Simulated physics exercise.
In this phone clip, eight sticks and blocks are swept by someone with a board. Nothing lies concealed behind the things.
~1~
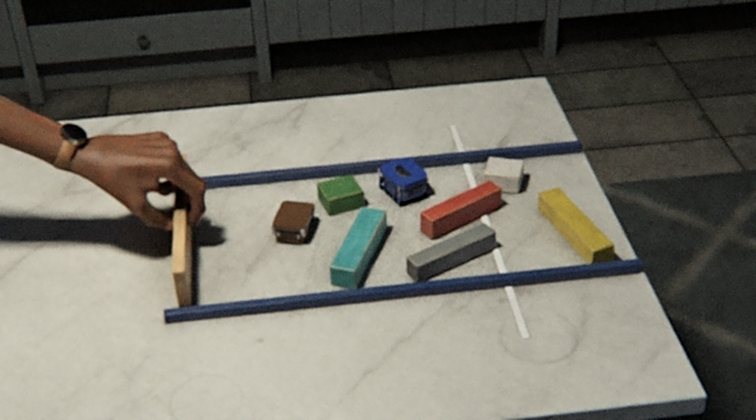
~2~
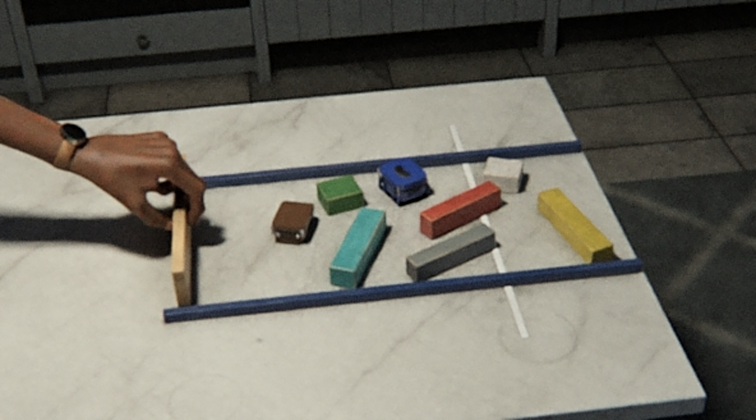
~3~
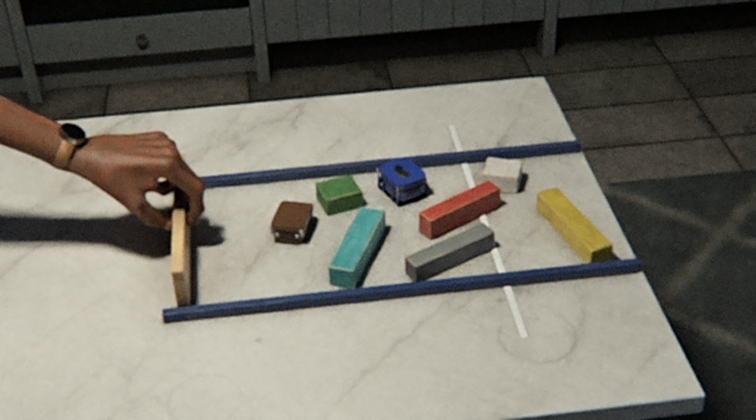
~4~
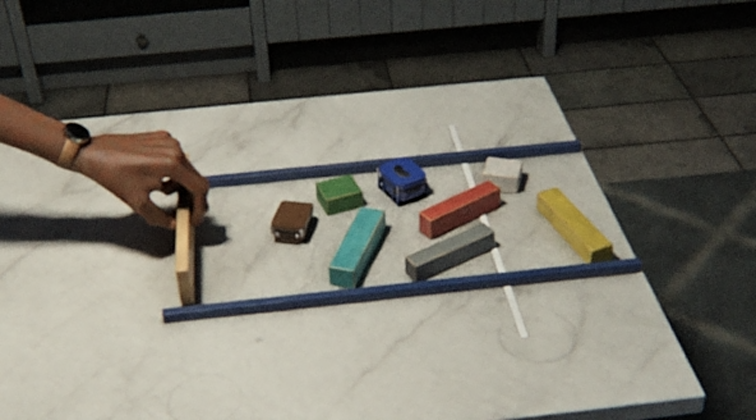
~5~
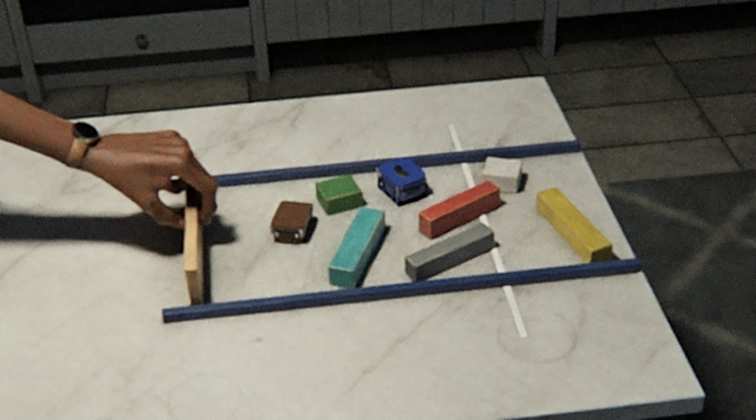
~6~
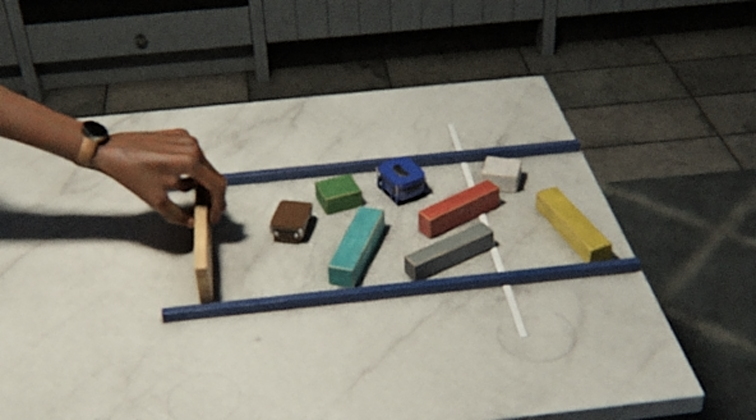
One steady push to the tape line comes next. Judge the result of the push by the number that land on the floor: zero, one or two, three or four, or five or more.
Pieces that go over the edge: Not a single one.
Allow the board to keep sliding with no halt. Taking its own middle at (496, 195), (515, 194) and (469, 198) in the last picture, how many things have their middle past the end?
1; 1; 0.
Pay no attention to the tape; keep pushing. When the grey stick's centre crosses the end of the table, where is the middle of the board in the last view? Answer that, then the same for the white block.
The grey stick puts it at (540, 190), the white block at (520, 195).
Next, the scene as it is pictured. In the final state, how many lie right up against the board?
Count recorded: 3.
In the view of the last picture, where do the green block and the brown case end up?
The one named first is at (485, 170), the next at (495, 199).
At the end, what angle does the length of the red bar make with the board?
About 25 degrees.
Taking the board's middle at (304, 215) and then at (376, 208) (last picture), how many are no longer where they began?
First 2, then 6.
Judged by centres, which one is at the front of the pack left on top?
The one out in front is the yellow bar.
Early on, none off yet; yellow bar at rest near (572, 225); white block at rest near (502, 174); red bar at rest near (459, 208).
A while later, none off yet; yellow bar at rest near (572, 225); white block at rest near (502, 174); red bar moving near (468, 209).
Further along, none off yet; yellow bar at rest near (575, 224); white block travelled a little near (520, 170); red bar travelled about its own width near (518, 209).
Finally, the number that fall off is zero.
